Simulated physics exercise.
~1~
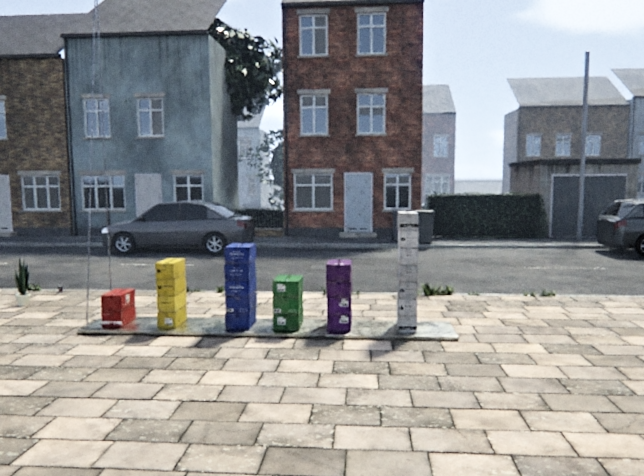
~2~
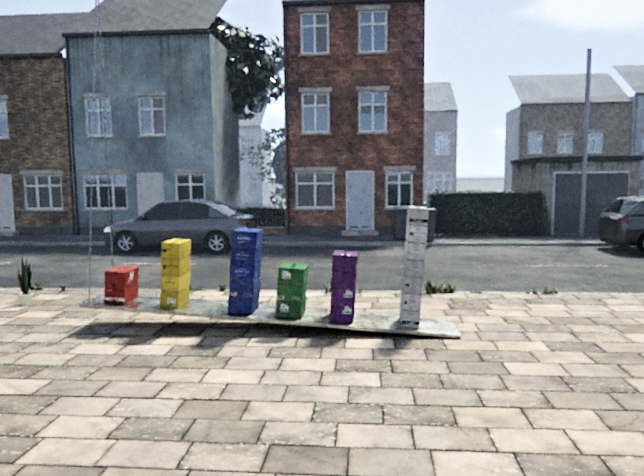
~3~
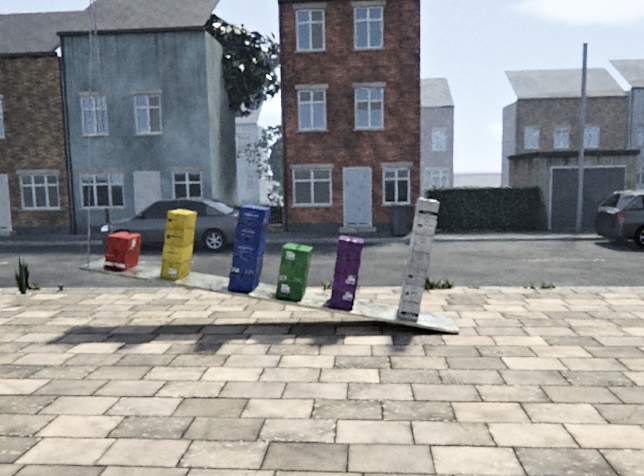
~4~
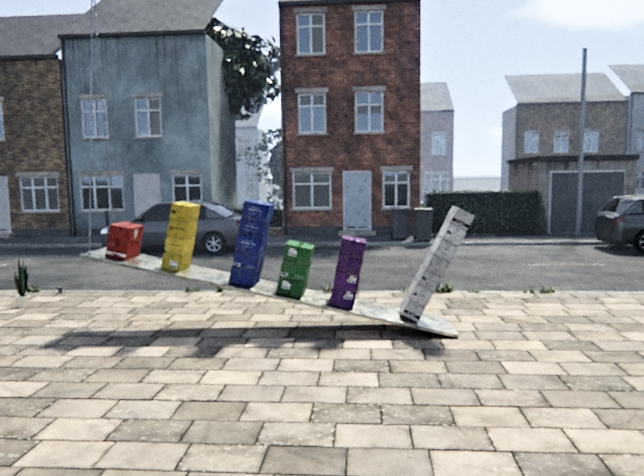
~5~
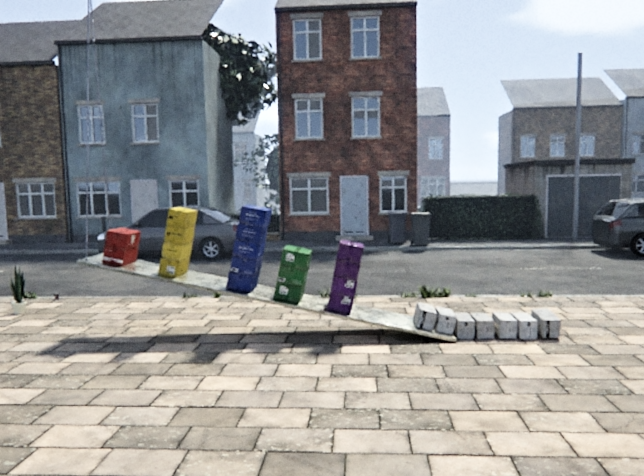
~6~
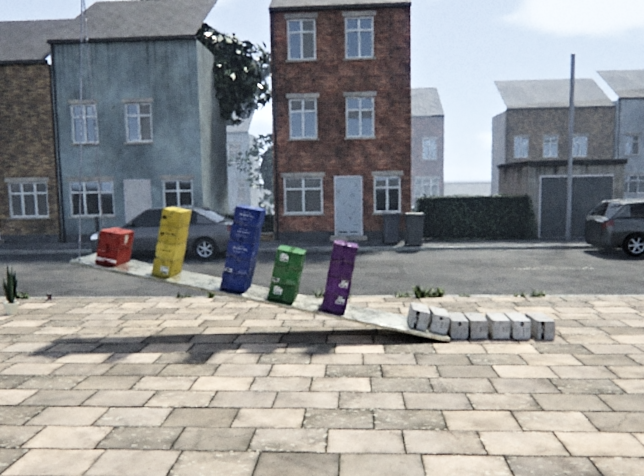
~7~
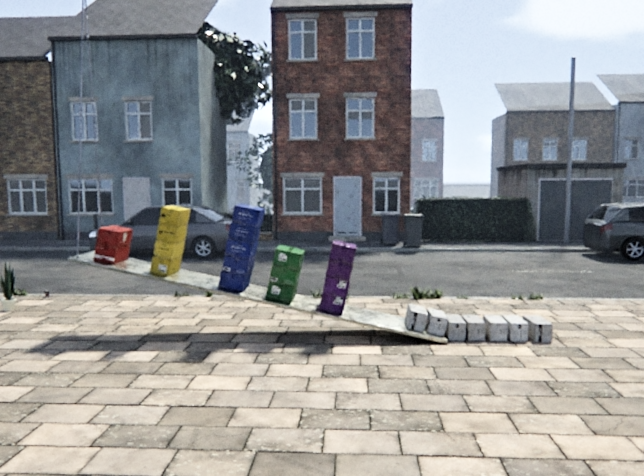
The clip opens on a flat deck lying on a paved area across the road from some houses, with six upright piles of cartons in red, yellow, blue, green, purple and pale grey. The left end of the deck begins to rise, and the piles tilt to the right along with it. As the slope steepens, the tall pale pile at the low right end leans further than the rest. It topples to the right, and its cartons end up in a row across the lower edge and the paving. The deck stays tilted, with the five coloured piles still standing on it.
